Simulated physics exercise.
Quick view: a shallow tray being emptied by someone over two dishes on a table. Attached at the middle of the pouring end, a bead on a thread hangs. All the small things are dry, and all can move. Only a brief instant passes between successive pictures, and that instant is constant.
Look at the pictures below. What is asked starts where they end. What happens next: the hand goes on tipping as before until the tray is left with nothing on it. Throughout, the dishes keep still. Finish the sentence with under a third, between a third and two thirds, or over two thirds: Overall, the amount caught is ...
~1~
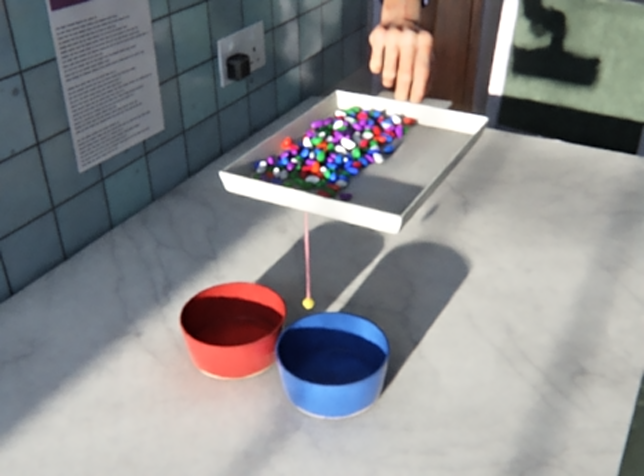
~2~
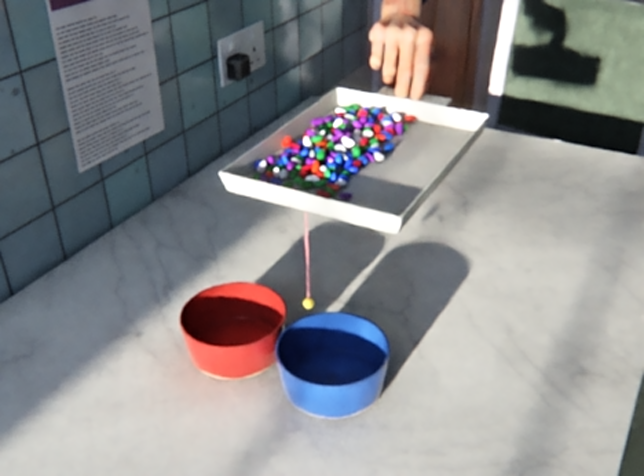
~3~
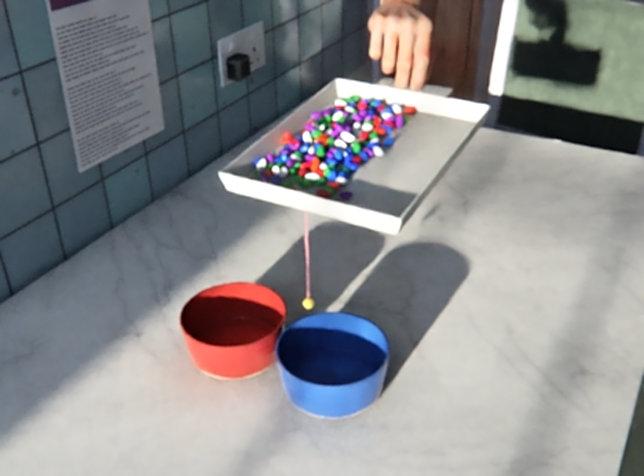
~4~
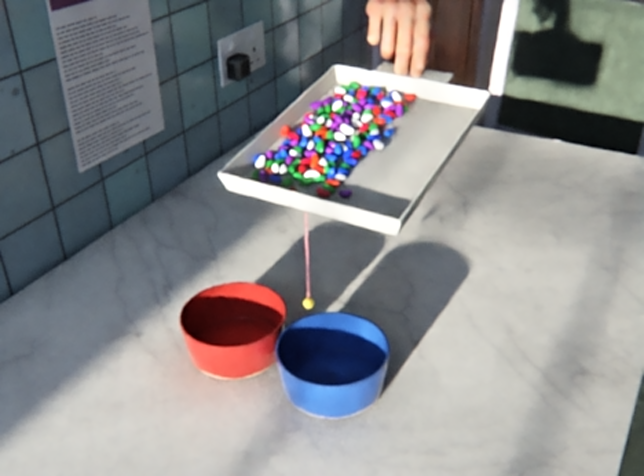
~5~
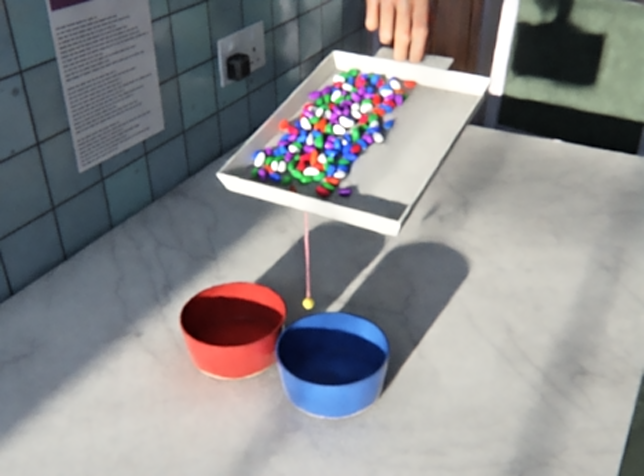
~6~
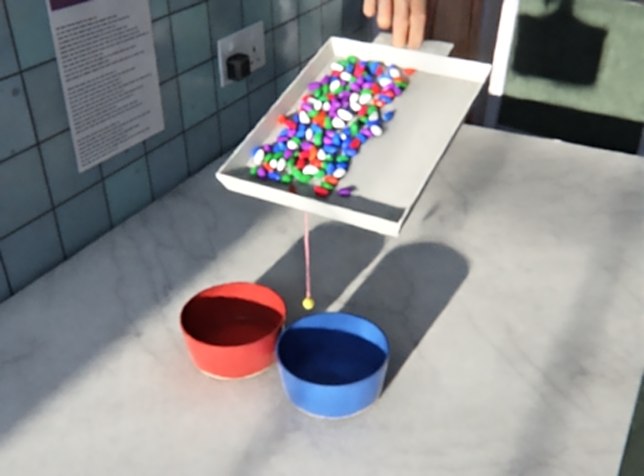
Overall, the amount caught is over two thirds.
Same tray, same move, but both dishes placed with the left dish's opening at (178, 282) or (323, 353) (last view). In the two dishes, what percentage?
Roughly 20 % and 60 %.
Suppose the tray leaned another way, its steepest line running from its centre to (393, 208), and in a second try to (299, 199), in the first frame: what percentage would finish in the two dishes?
Somewhere close to 40 % the first time, 80 % the second.
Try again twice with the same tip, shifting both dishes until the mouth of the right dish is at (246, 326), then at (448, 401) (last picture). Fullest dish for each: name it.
The first time round it's the one placed on the right, and the next time it's the one placed on the left.
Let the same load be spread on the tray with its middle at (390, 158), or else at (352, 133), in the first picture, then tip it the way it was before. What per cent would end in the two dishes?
Around 70 in a hundred the first time, around 90 in a hundred the second.
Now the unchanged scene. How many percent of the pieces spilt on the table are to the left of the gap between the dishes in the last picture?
Some 80 %.
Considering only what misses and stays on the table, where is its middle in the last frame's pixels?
Estimated middle: Around (214, 454).
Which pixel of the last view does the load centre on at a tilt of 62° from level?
(307, 166).
Shortly afterwards, tray tipped steeply; the whole lot on the tray.
Next, tray tipped past a quarter turn; all but a few on the tray; only a few in the right dish; only a few in the left dish; only a few outside both; only a few in the air.
Some moments later, tray tipped past a quarter turn; near half in the right dish; near a quarter in the left dish; near a quarter outside both.
In the end, tray tipped past a quarter turn; near half in the right dish; near a quarter in the left dish; near a quarter outside both.
